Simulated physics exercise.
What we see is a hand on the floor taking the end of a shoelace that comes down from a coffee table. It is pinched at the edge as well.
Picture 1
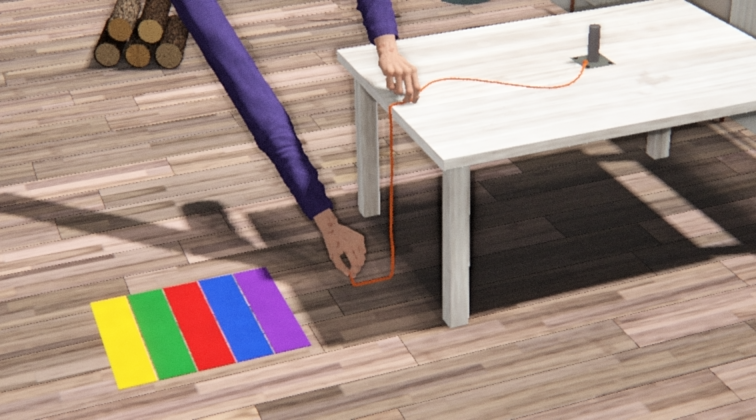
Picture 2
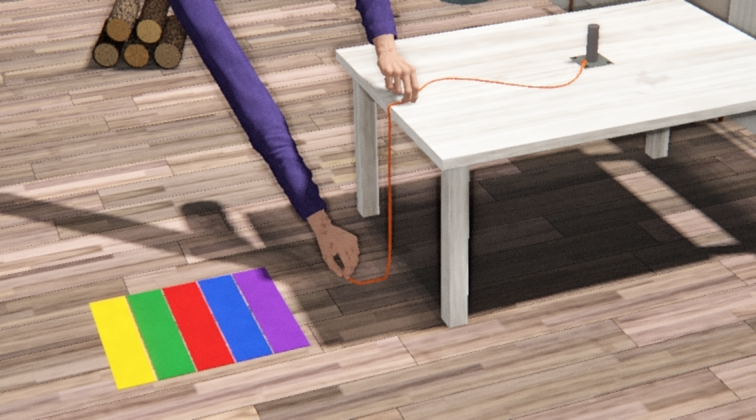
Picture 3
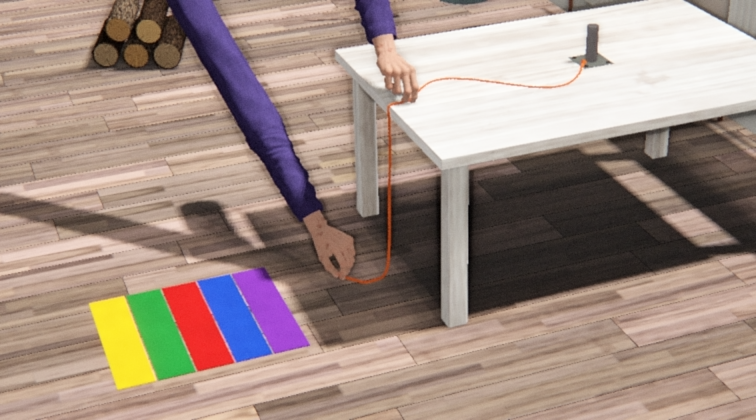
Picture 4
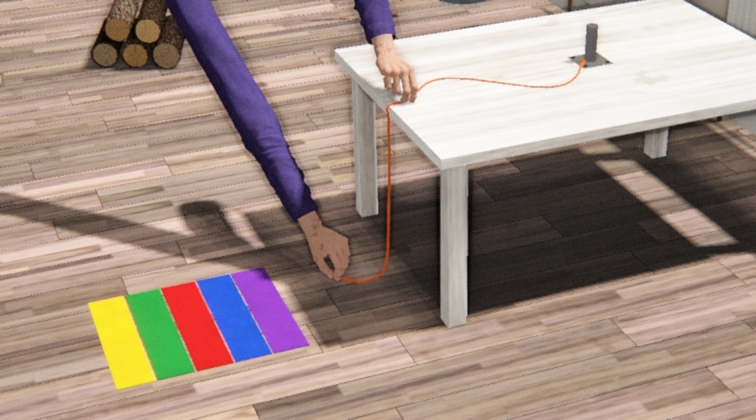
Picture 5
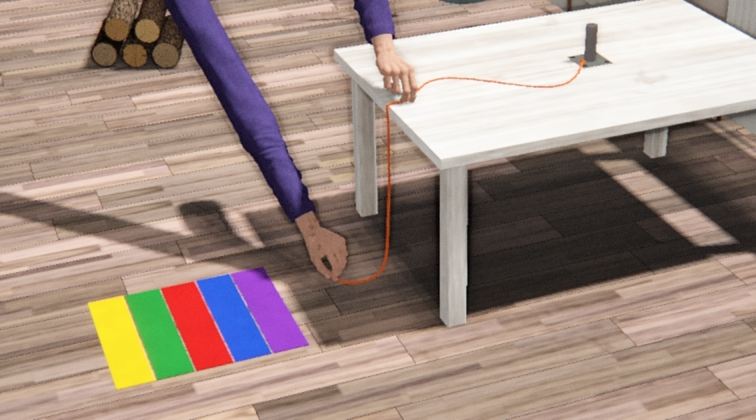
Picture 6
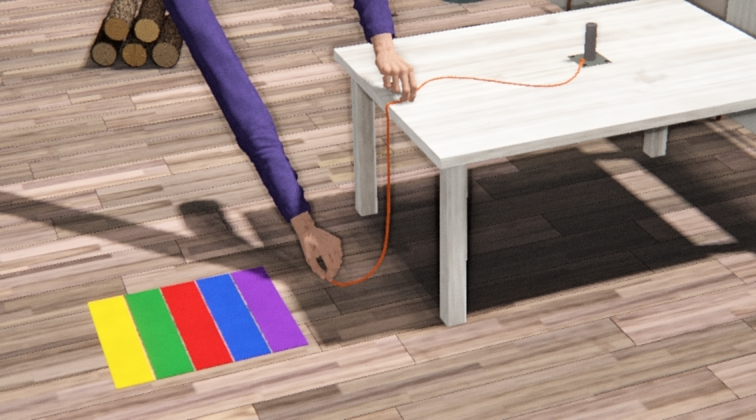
A hand near the floor slowly drew the end of an orange cord slightly left, toward some coloured stripes, while another hand kept it pinched at the edge of a white table.
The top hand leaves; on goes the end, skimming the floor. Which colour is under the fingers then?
The green one.
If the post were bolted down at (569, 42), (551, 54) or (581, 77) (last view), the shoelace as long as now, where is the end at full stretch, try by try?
In that order: (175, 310), (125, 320) and (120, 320).
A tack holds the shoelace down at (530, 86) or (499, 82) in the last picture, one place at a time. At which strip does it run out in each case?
Taking them in turn: Red; red.
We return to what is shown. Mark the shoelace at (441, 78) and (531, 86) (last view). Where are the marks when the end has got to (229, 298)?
At (413, 95), then (494, 76).
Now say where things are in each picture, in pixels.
End (350, 274); purple (285, 334); blue (248, 342); red (210, 351); green (172, 359); yellow (132, 368), in the first picture.
End (344, 275); shoelace through (578, 75) (514, 85) (435, 81) (390, 113) (389, 184) (390, 256), in the second picture.
End (340, 276), in the third picture.
End (335, 276); shoelace through (577, 75) (512, 85) (434, 81) (388, 112) (389, 184) (387, 256), in the fourth picture.
End (332, 277), in the fifth picture.
End (327, 277); shoelace through (576, 74) (512, 84) (433, 80) (388, 111) (389, 183) (383, 256), in the sixth picture.
Soon after, end near (229, 298); over blue.
After that, end near (184, 308); over red.
At the stop, end near (157, 314); over green. It halts on the green strip.
